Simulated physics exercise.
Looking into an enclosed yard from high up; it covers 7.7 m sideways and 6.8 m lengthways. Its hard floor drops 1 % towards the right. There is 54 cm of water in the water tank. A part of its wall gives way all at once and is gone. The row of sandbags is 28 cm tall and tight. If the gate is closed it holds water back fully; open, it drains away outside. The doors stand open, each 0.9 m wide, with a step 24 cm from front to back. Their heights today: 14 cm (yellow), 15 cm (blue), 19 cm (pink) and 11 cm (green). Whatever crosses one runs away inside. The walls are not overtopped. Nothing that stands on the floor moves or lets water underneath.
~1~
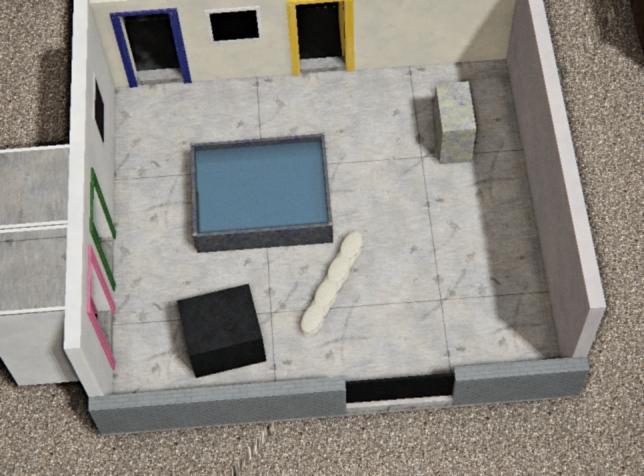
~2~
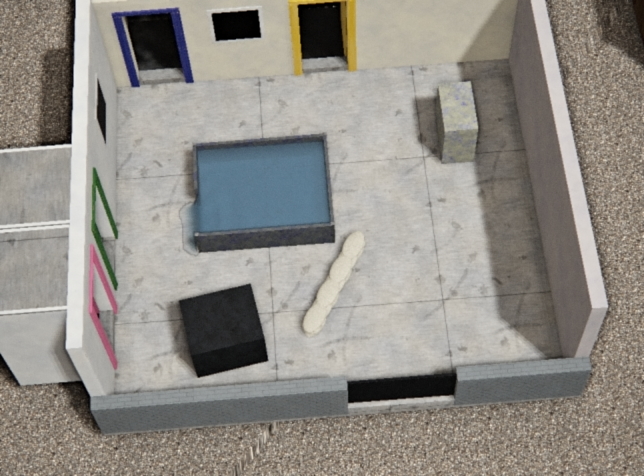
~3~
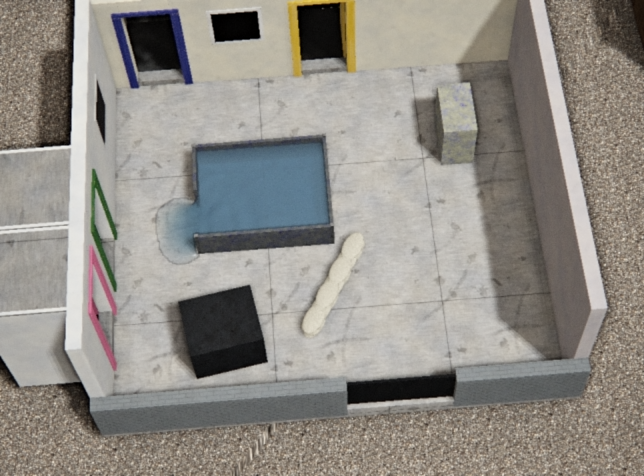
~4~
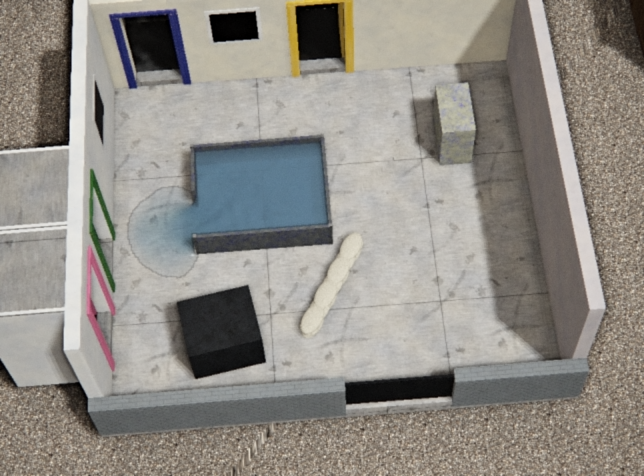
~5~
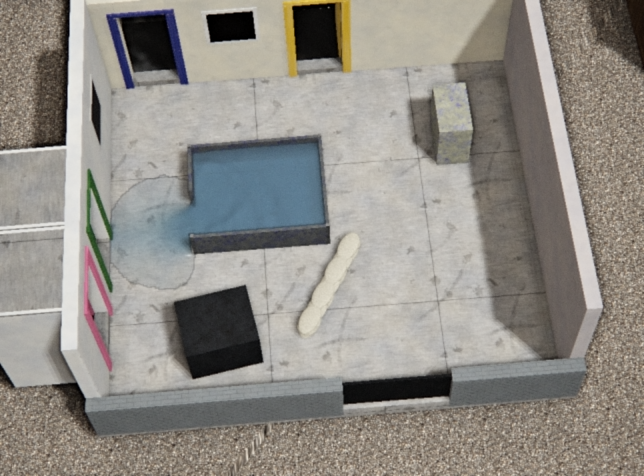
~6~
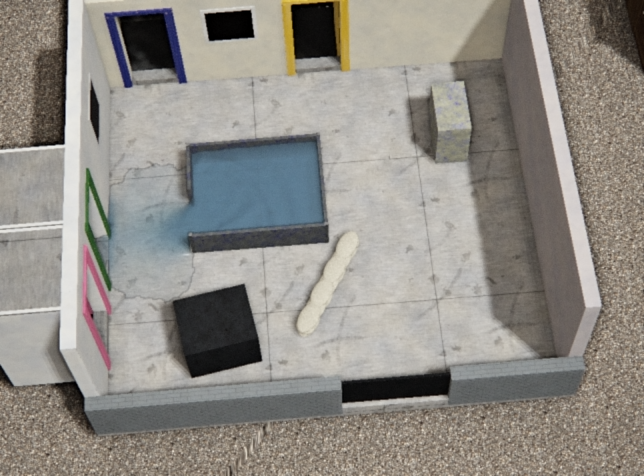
In a walled yard with a pale stone floor, a rectangular tank of still blue water sits near a black block and a knobbly pale bar. Part of the tank's left side disappears, and water pours out, fanning leftward across the floor until it reaches the green doorway.
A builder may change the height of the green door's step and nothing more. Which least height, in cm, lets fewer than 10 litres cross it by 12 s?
About 27 cm.
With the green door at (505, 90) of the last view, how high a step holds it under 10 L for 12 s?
About 6.5 cm.
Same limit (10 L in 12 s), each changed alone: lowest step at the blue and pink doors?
Roughly 11.5 cm at blue and 8.5 cm at pink.
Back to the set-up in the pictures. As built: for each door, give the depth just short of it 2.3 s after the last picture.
Depths in cm: Yellow 0, blue 16, pink 10, green 24.
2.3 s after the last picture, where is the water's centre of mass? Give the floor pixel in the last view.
Near (213, 222).
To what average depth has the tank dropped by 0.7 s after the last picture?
Some 42 cm.
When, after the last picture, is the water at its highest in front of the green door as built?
Near 1.4 s.
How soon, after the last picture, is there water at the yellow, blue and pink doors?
Arrival: Yellow 3.2 s, blue 1.6 s, pink 0.5 s.
Then, 0.7 s after the last picture water covers 10 % of the floor, deepest (32 cm) near (189, 231); 27 cm at the green door, 42 litres in over its 11 cm step.
Then, 2.3 s after the last picture water covers 25 % of the floor, deepest (24 cm) near (120, 228); 24 cm at the green door, 184 litres in over its 11 cm step.
Then, 11.3 s after the last picture water covers 90 % of the floor, deepest (10 cm) near (183, 368); 7 cm at the green door, 273 litres in over its 11 cm step.
At the green door as built, the water peaked near 28 cm, 1.3 s after the last picture.
With a step of 24 cm, 30 litres would have come in within the 12 s; with 32 cm, 0 litres. So under 10 litres takes about 27 cm.
